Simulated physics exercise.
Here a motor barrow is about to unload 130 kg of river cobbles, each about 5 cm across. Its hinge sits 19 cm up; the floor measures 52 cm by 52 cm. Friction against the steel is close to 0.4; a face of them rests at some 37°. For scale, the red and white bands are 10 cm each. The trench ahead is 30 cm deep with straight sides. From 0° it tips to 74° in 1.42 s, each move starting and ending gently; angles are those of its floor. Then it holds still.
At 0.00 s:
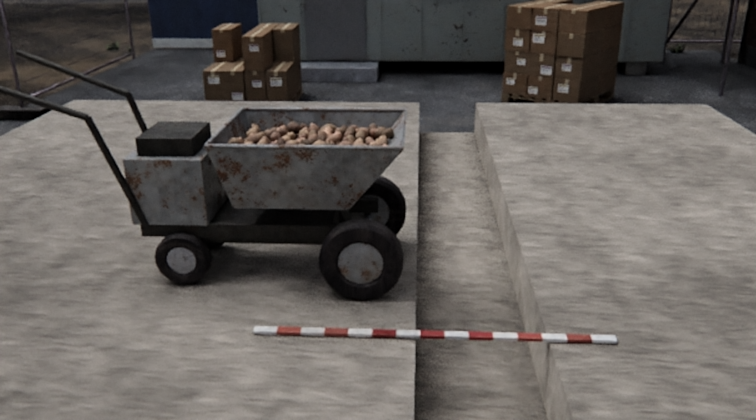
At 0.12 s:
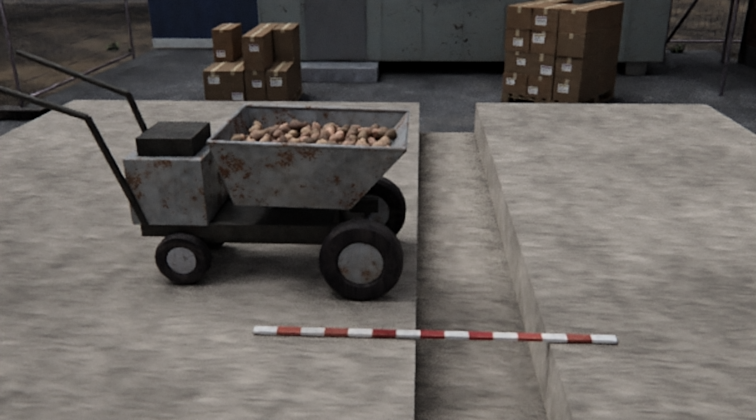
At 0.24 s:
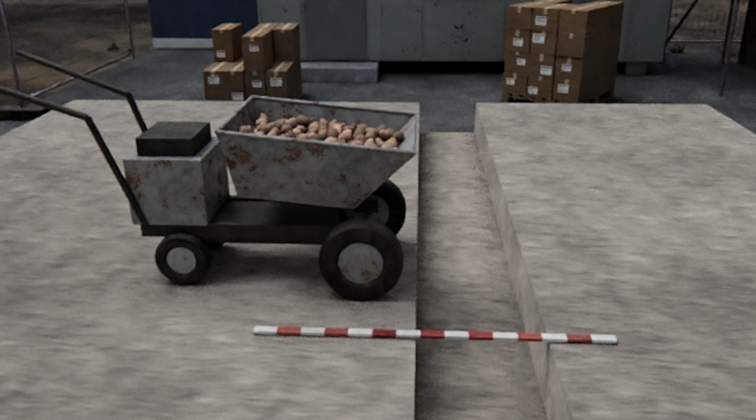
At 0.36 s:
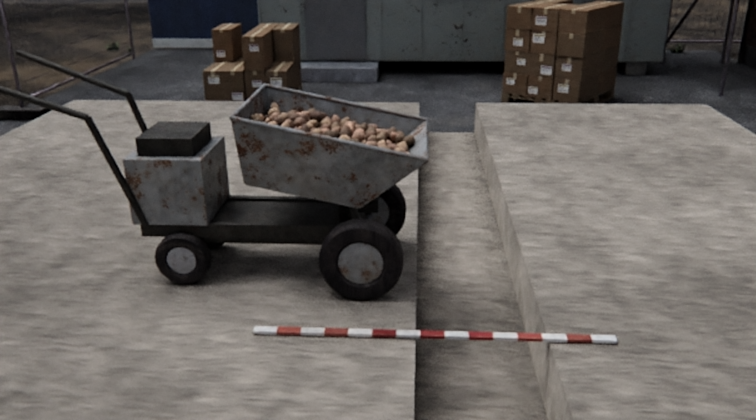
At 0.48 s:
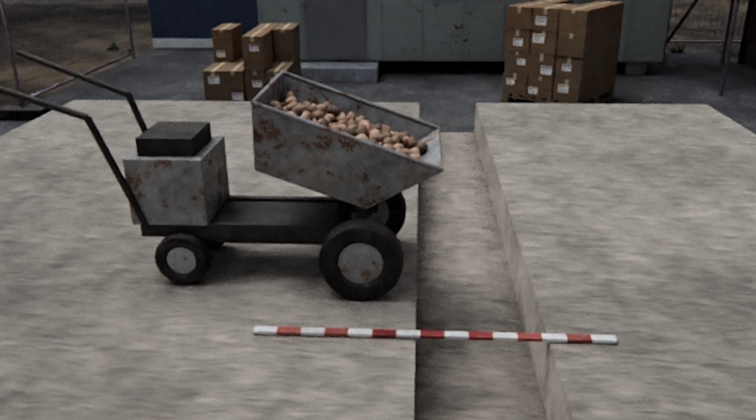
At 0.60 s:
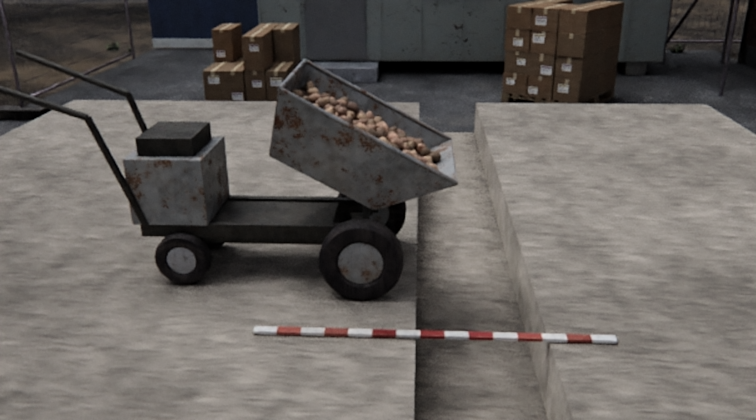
On a concrete yard beside a trench, a motor barrow's skip of cobbles tilts steadily rightward.
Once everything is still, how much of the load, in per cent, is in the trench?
Some 70 per cent of it.
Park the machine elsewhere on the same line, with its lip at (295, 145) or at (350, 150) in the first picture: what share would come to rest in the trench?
Near 90 per cent from the first place, 100 from the second.
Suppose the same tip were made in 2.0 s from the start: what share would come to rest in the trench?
Then about 75 per cent.
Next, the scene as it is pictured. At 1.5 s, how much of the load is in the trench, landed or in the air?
Some 35 per cent.
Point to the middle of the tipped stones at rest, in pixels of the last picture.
Their middle is at about (508, 307).
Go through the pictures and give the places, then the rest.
In the first frame, the skip is at 0°, its lip at (403, 149); the top of the load is at (318, 132).
In the second frame, the skip is at 1°, its lip at (406, 150); the top of the load is at (295, 130); the stones move at 0.2 m/s on average.
The third frame shows lip at (415, 153), floor tilted 6°, highest stones at (296, 124); the stones move at 0.4 m/s on average.
The fourth frame shows lip at (428, 160), floor tilted 12°, highest stones at (294, 116); the stones move at 0.5 m/s on average.
In the fifth frame, the skip is at 20°, its lip at (443, 170); the top of the load is at (296, 107); the stones move at 0.6 m/s on average.
The sixth frame shows lip at (457, 184), floor tilted 28°, highest stones at (307, 95); the stones move at 0.7 m/s on average.
After 1.1 s the floor is at 62°; 99 % in the skip, 1 % in the trench; the foremost stones are at (492, 220).
After 1.5 s the floor is at 74°; 47 % in the skip, 35 % in the trench, 18 % past the trench; the foremost stones are at (598, 268).
After 1.9 s the floor is at 74°; 14 % in the skip, 56 % in the trench, 30 % past the trench; the foremost stones are at (667, 267).
After 3.8 s the floor is at 74°; 0 % in the skip, 70 % in the trench, 30 % past the trench; the foremost stones are at (713, 278).
